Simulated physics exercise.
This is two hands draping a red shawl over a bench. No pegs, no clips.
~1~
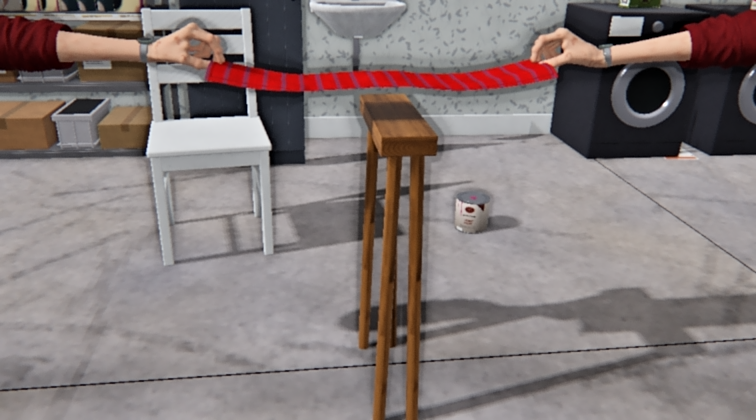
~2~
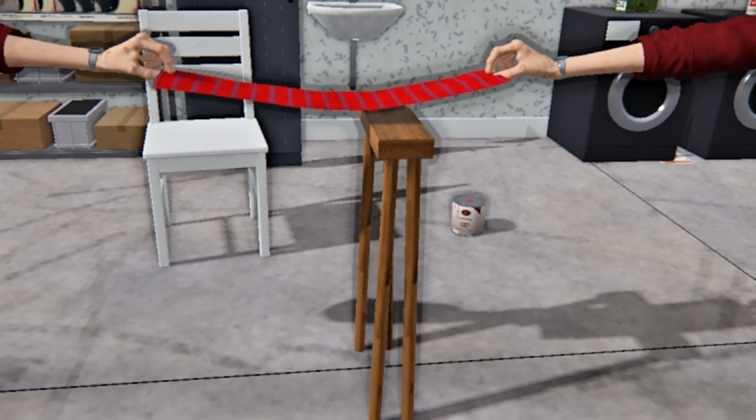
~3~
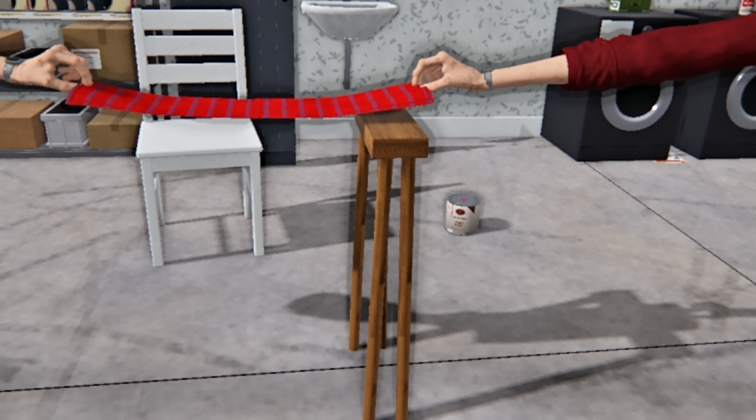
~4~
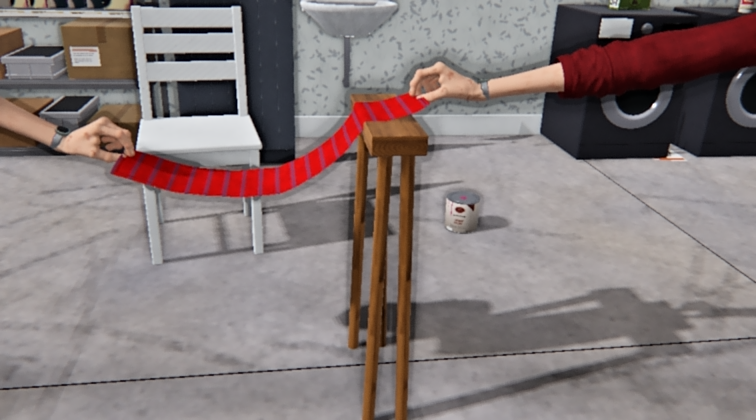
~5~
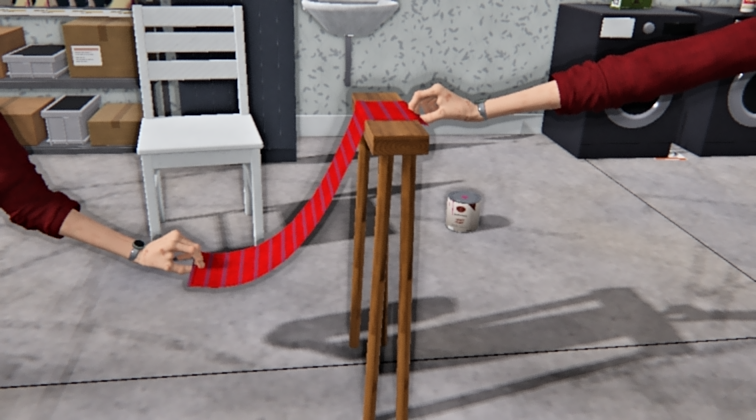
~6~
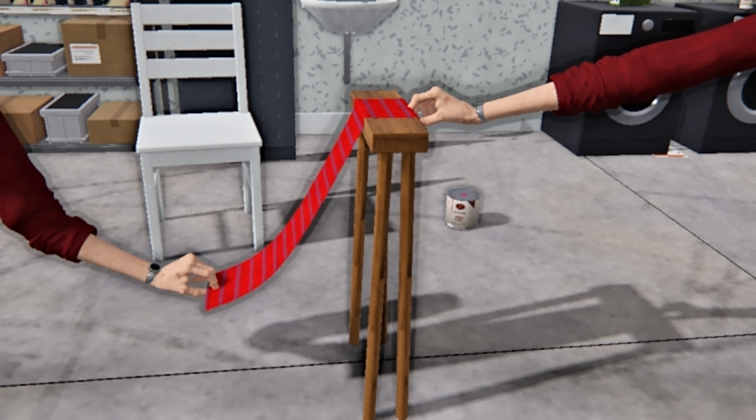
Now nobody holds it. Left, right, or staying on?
The red shawl slips off to the left.
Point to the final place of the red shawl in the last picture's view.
Near (305, 382).
Then, 0.40 s after the last picture, shawl clear of the top and falling near (308, 313).
Then, 0.66 s after the last picture, shawl in a heap on the floor near (305, 380).
At rest, shawl in a heap on the floor near (305, 382). The red shawl falls on the left side.
